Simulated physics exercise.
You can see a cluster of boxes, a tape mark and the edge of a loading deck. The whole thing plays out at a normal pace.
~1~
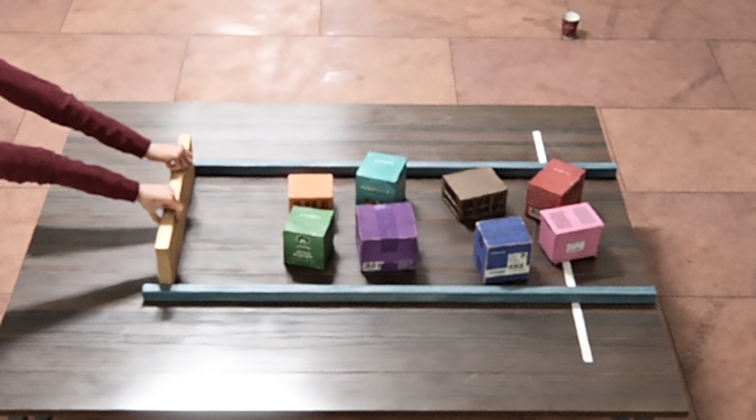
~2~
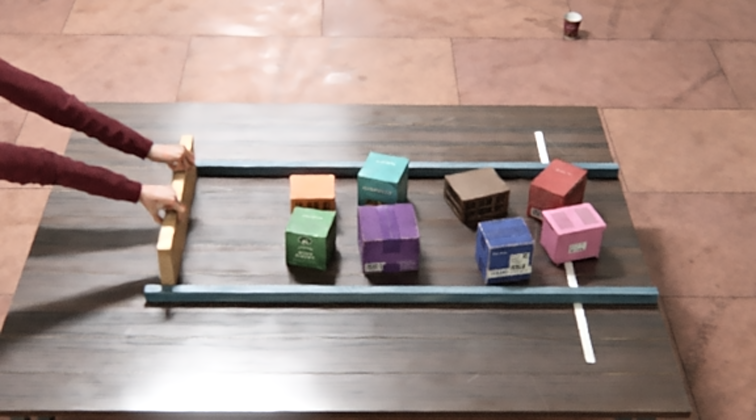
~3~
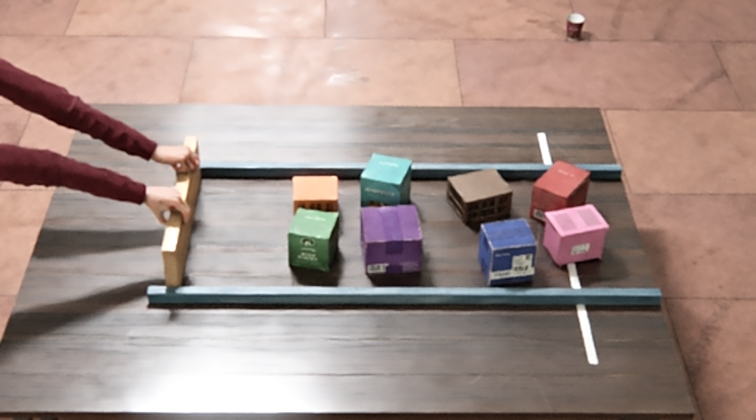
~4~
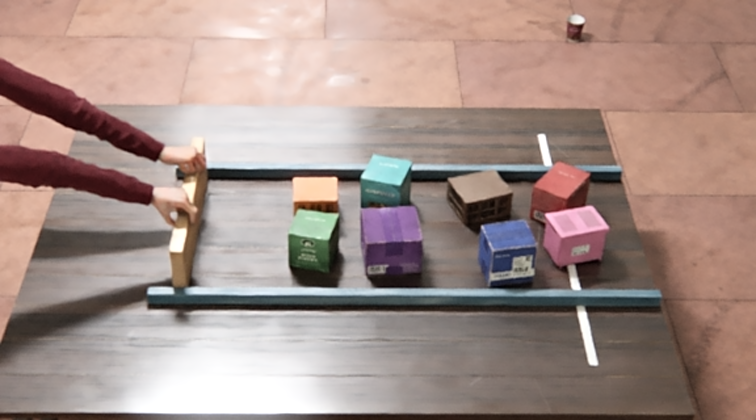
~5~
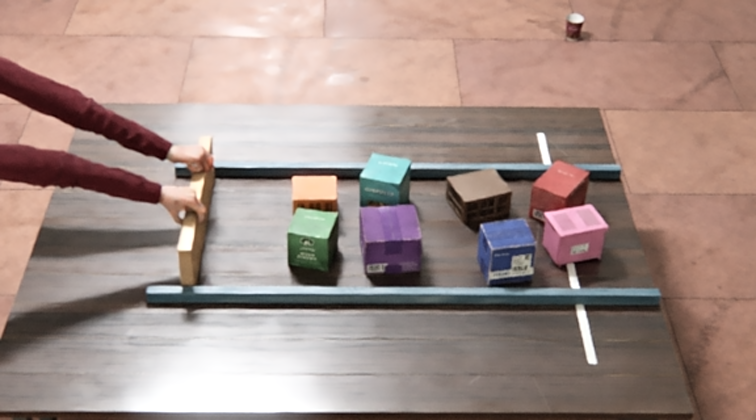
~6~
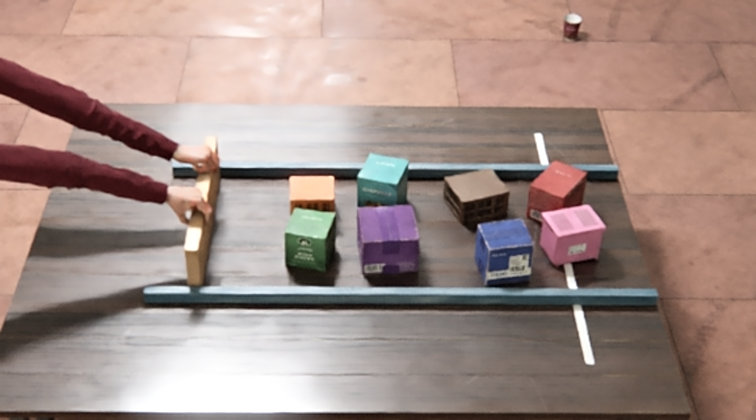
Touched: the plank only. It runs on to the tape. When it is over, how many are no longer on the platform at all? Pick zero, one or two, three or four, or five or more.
The answer is three or four.
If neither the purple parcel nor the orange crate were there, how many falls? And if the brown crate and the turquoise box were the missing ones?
First try 1, second try 2.
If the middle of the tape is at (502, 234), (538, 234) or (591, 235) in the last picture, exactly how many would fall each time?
Going through them in order, you'd see 1, 4 and 6.
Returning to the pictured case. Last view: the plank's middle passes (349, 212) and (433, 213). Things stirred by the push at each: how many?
So far 4, and 8 at the second.
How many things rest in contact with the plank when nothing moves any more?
Contact count: 2.
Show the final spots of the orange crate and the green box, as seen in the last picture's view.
Going in order: First (580, 203), then (588, 239).
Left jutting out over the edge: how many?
2 of them.
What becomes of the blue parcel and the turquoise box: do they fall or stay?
Result - blue parcel: Gone; turquoise box: Up.
Soon after, none off yet; pink tote at rest near (571, 236); red box at rest near (557, 195); blue parcel at rest near (504, 252).
Then, none off yet; pink tote at rest near (572, 236); red box moved a little near (567, 194); blue parcel moved a little near (530, 254).
Further on, none off yet; pink tote moved about its own width near (622, 229); red box tipped a little near (647, 196); blue parcel moved well along near (625, 262).
By the end, the number that fall off is three or four; fallen, brown crate, blue parcel, red box and pink tote.
